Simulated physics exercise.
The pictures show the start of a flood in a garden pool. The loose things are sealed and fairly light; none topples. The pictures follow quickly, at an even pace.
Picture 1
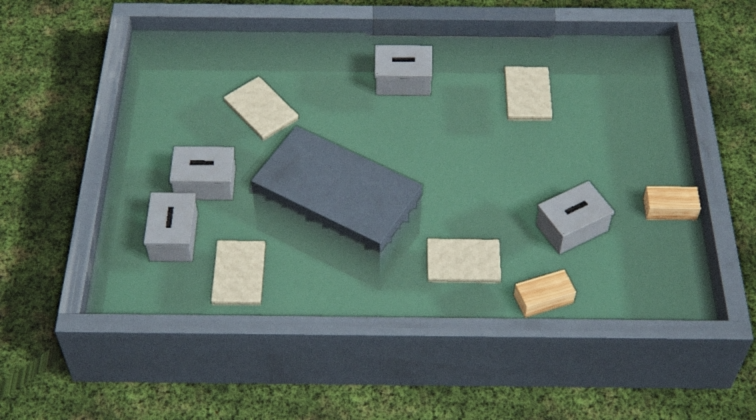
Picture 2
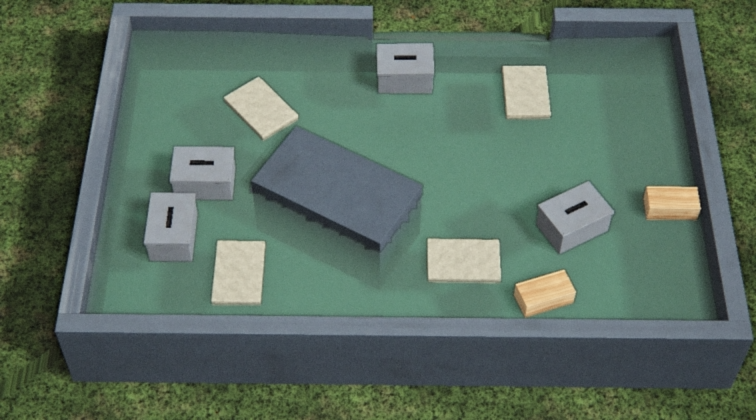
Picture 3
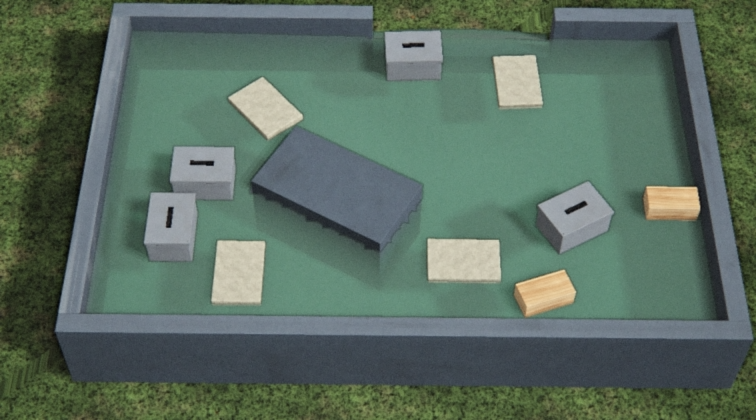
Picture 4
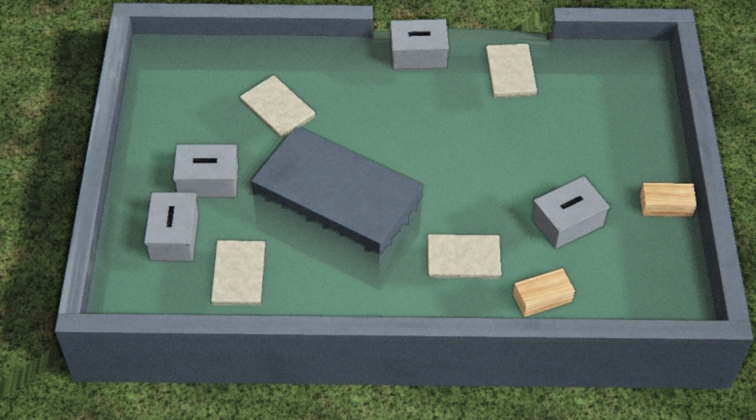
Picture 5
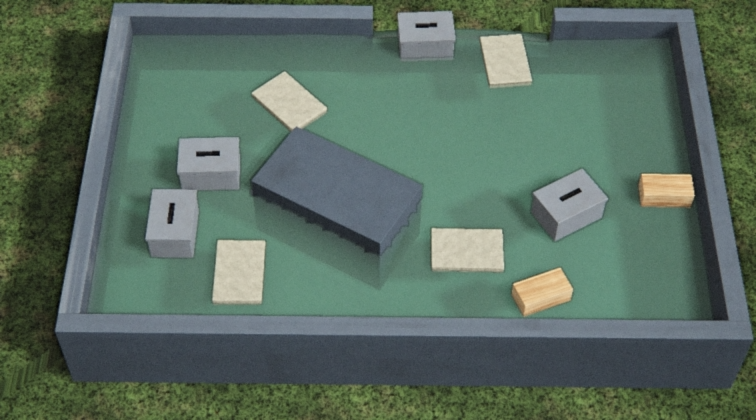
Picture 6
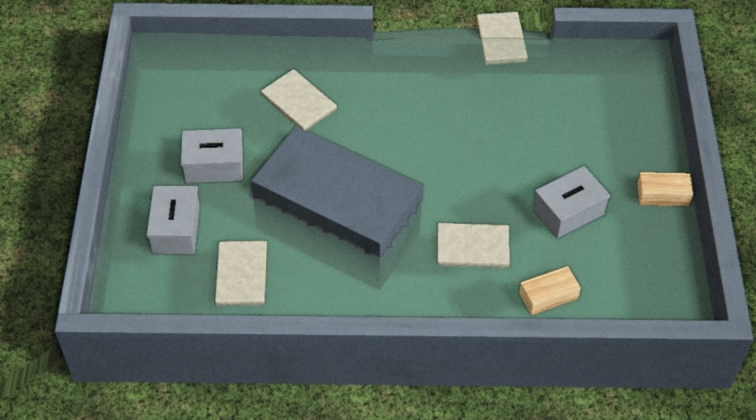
A gap opened in the far wall of a garden pool, and a grey block drifted through it and out of sight, followed by a pale slab moving into the opening as other floats shifted slightly.
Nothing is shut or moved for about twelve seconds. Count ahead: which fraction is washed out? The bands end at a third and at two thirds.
Share: Under a third.
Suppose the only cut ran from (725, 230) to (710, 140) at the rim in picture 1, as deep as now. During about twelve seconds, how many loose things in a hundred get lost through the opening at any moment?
Near 30 in a hundred.
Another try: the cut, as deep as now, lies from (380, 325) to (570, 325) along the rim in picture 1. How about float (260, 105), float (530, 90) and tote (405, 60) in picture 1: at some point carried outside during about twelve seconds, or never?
One after the other: Still in, inside, still in.
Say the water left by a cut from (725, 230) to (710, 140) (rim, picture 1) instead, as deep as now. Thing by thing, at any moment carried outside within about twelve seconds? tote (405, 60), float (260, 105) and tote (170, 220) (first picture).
As listed: Stays, no, still in.
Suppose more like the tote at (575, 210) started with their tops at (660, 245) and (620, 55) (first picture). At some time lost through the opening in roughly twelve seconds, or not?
As listed: Stays, yes.
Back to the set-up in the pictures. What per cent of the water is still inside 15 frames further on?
Near 70 in a hundred.
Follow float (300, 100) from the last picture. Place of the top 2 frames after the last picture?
At about (324, 98).
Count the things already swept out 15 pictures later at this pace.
The number is 2.
A moment on, 2 of 10 are out; 8 afloat.
Next, 2 of 10 are out; 8 afloat.
Later, 2 of 10 are out; 8 afloat.
In the end, 3 of 10 are out; 7 afloat.
